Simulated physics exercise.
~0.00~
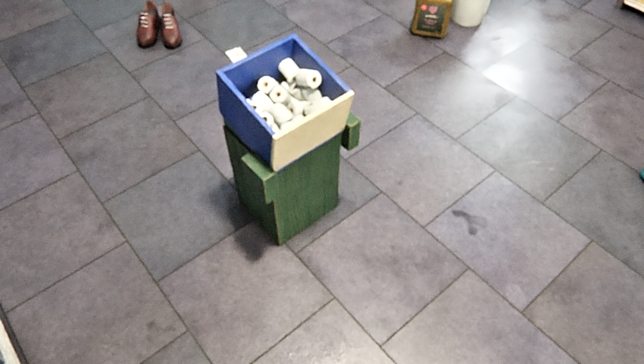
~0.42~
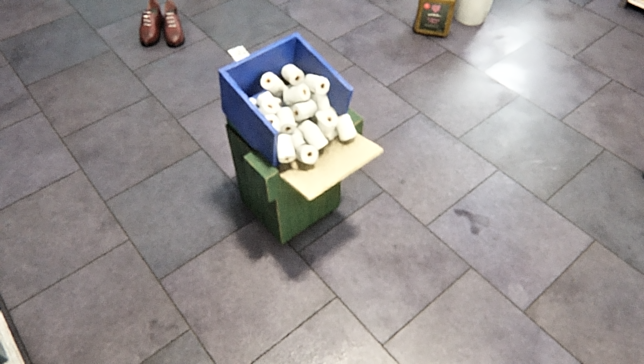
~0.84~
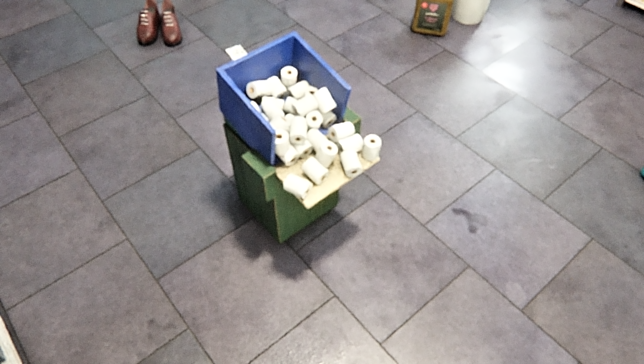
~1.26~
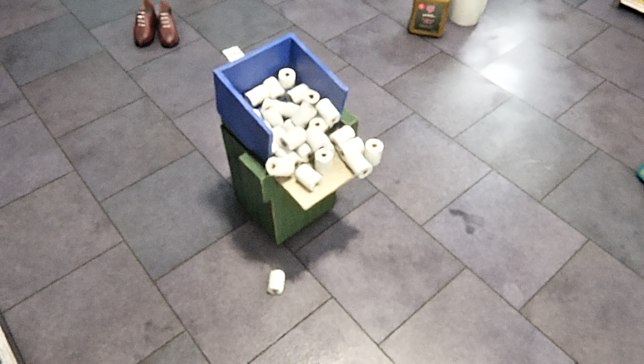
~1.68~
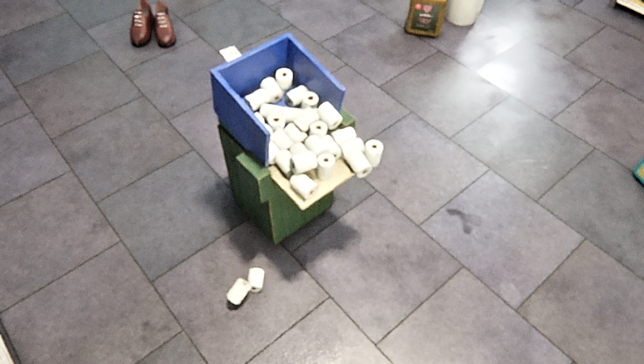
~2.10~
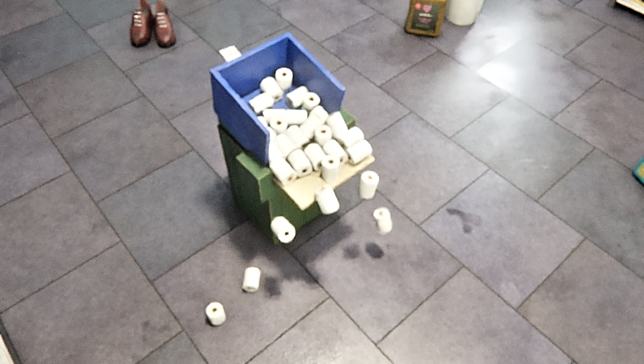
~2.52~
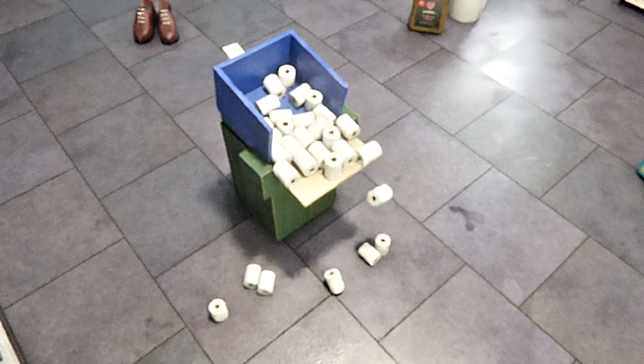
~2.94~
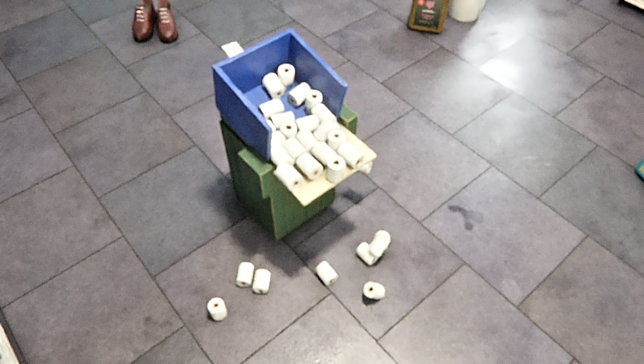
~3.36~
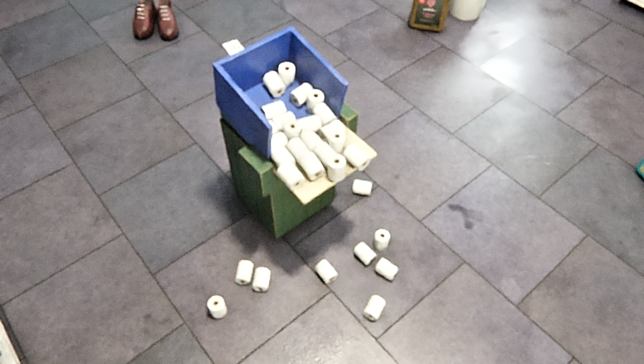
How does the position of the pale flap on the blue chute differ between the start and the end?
At the start the flap leans up across the front of the chute, holding the rolls in. By the end it has dropped down onto its side and sticks outward, with rolls resting on it.
